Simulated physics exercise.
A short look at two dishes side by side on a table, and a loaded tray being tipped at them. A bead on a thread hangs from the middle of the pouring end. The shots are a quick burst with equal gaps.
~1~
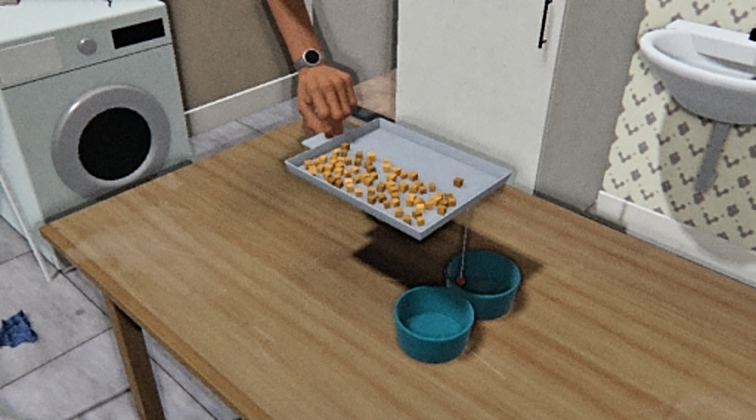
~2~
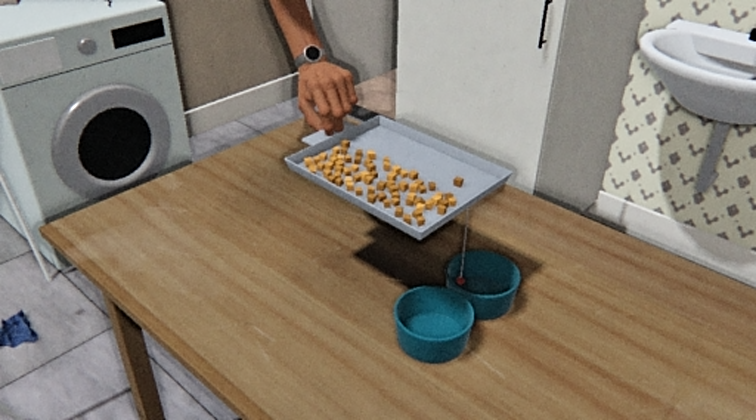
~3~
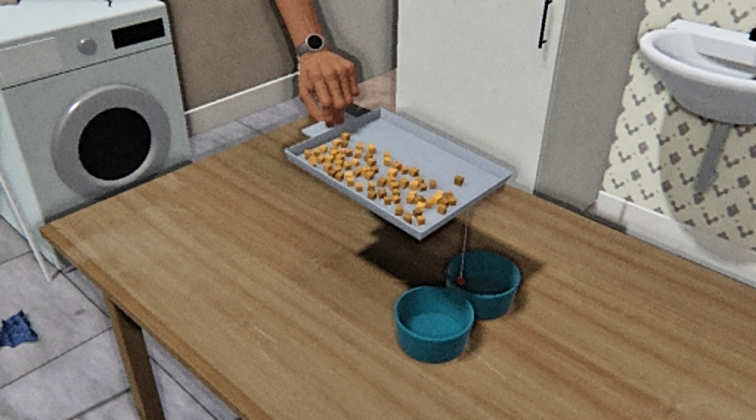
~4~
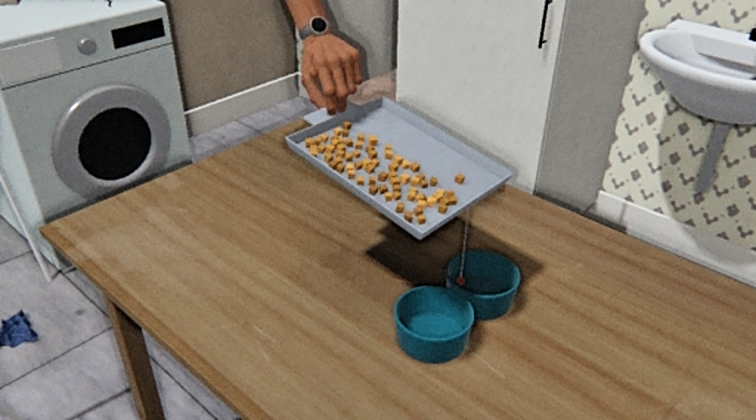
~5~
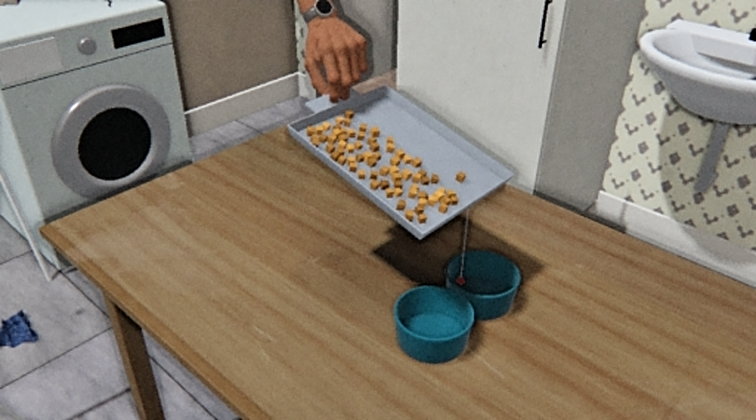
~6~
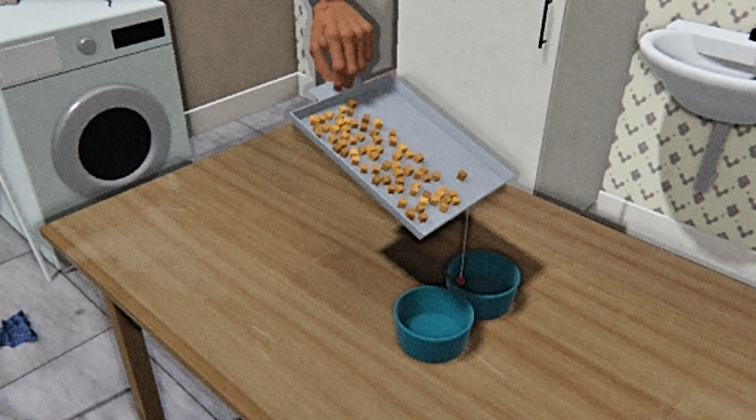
Grey tray of croutons slowly tilting as a hand raises its far end, above two teal dishes on a wooden table.
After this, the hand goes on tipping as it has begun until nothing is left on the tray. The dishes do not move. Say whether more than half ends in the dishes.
The two hold under half of the load.
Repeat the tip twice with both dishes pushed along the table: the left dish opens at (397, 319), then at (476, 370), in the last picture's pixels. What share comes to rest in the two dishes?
In turn 0 and 30 in a hundred.
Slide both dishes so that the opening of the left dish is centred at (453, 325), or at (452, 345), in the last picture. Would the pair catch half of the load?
In turn: The larger part; most of it.
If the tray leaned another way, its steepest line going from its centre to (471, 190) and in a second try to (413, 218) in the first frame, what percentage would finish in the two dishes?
Roughly 70 per cent, and 60 per cent.
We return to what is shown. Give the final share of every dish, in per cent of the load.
The left dish has 10 per cent, the right dish has 20.
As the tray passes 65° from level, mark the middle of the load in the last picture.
Close to (455, 198).
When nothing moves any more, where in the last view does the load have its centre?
Close to (517, 353).
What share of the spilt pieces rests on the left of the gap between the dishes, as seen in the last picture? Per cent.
It comes to 10 per cent or so.
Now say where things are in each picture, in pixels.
Corners of the pouring end near (420, 229) and (507, 172), level; middle of the load near (369, 182), croutons; left dish near (464, 341); right dish near (511, 299); bead on its thread near (461, 281), in the first picture.
Corners of the pouring end near (421, 229) and (508, 172), level; middle of the load near (369, 181), in the second picture.
Corners of the pouring end near (421, 229) and (508, 172), tipped barely, level across its low end; middle of the load near (369, 176), in the third picture.
Corners of the pouring end near (422, 229) and (509, 173), tipped a little, level across its low end; middle of the load near (370, 170), in the fourth picture.
Corners of the pouring end near (423, 230) and (510, 173), tipped a little, level across its low end; middle of the load near (372, 163), in the fifth picture.
Corners of the pouring end near (424, 230) and (511, 174), tipped clearly, level across its low end; middle of the load near (374, 157); left dish near (464, 341); right dish near (511, 299), in the sixth picture.
Shortly afterwards, tray tipped steeply; the whole lot on the tray.
Next, tray tipped past a quarter turn; all but a few on the tray; only a few in the right dish; only a few outside both; only a few in the air.
Some moments later, tray tipped past a quarter turn; a little in the left dish; a little in the right dish; the bulk outside both.
In the end, tray tipped past a quarter turn; a little in the left dish; a little in the right dish; the bulk outside both.
